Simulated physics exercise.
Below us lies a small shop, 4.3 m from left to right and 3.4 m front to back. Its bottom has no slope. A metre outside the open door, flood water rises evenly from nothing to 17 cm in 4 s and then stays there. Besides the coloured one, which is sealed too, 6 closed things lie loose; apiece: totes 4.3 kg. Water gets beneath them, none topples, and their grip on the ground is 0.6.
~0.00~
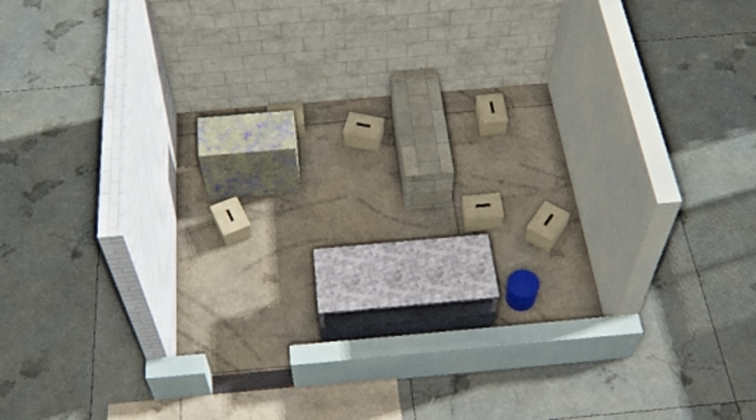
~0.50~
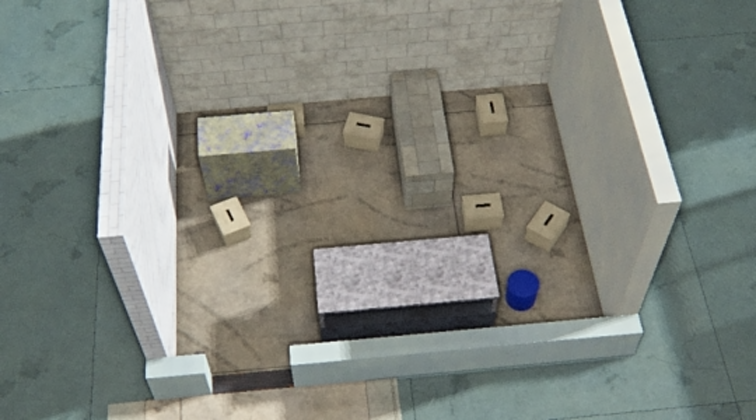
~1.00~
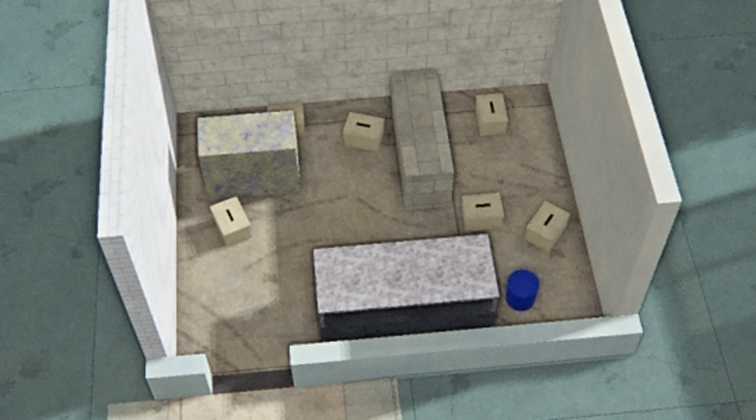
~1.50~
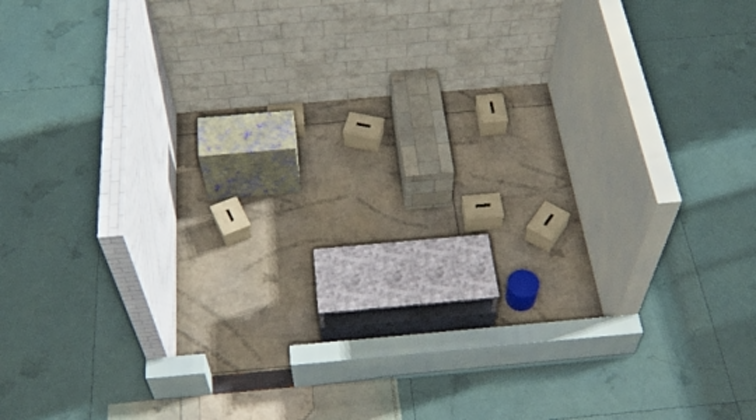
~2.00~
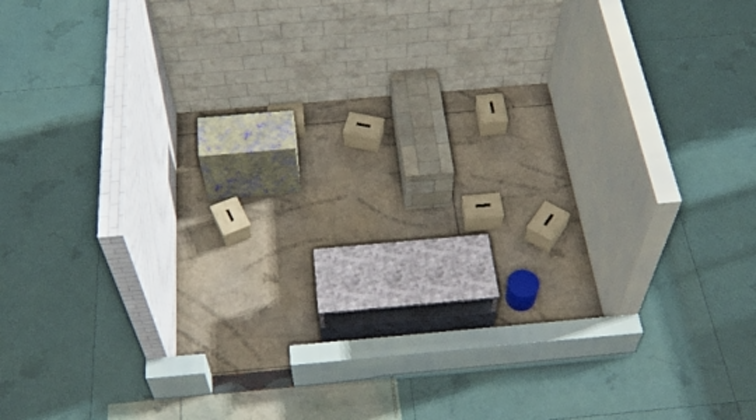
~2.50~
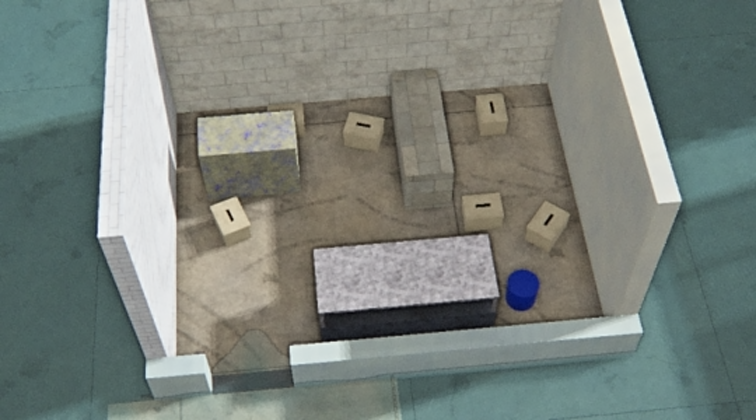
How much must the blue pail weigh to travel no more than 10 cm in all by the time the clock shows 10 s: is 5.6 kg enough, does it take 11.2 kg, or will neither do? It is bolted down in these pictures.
I expect that the smaller load will do.
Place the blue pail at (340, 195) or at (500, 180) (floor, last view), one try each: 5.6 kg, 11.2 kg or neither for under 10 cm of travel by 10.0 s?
In turn: Only the larger holds; the smaller is enough.
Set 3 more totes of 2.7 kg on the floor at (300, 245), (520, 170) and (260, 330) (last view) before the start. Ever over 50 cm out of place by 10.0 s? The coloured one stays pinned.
In turn: More, under, over.
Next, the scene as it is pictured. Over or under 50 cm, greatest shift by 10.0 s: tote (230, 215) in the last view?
It is past it.
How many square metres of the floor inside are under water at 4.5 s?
Some 3.5 m2.
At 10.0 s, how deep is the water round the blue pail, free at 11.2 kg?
Roughly 1 cm.
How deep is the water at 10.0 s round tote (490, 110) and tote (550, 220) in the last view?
Roughly 1 and 1 cm.
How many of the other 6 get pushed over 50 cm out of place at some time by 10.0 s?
That makes 1.
After 3.5 s the blue pail would be 0 cm from its start with 5.6 kg and 0 cm from its start with 11.2 kg; 0 cm of water round it then.
After 4.5 s the blue pail would be 0 cm from its start with 5.6 kg and 0 cm from its start with 11.2 kg; 0 cm of water round it then.
After 7.0 s the blue pail would be 0 cm from its start with 5.6 kg and 0 cm from its start with 11.2 kg; 0 cm of water round it then.
After 10.0 s the blue pail would be 0 cm from its start with 5.6 kg and 0 cm from its start with 11.2 kg; 1 cm of water round it then.
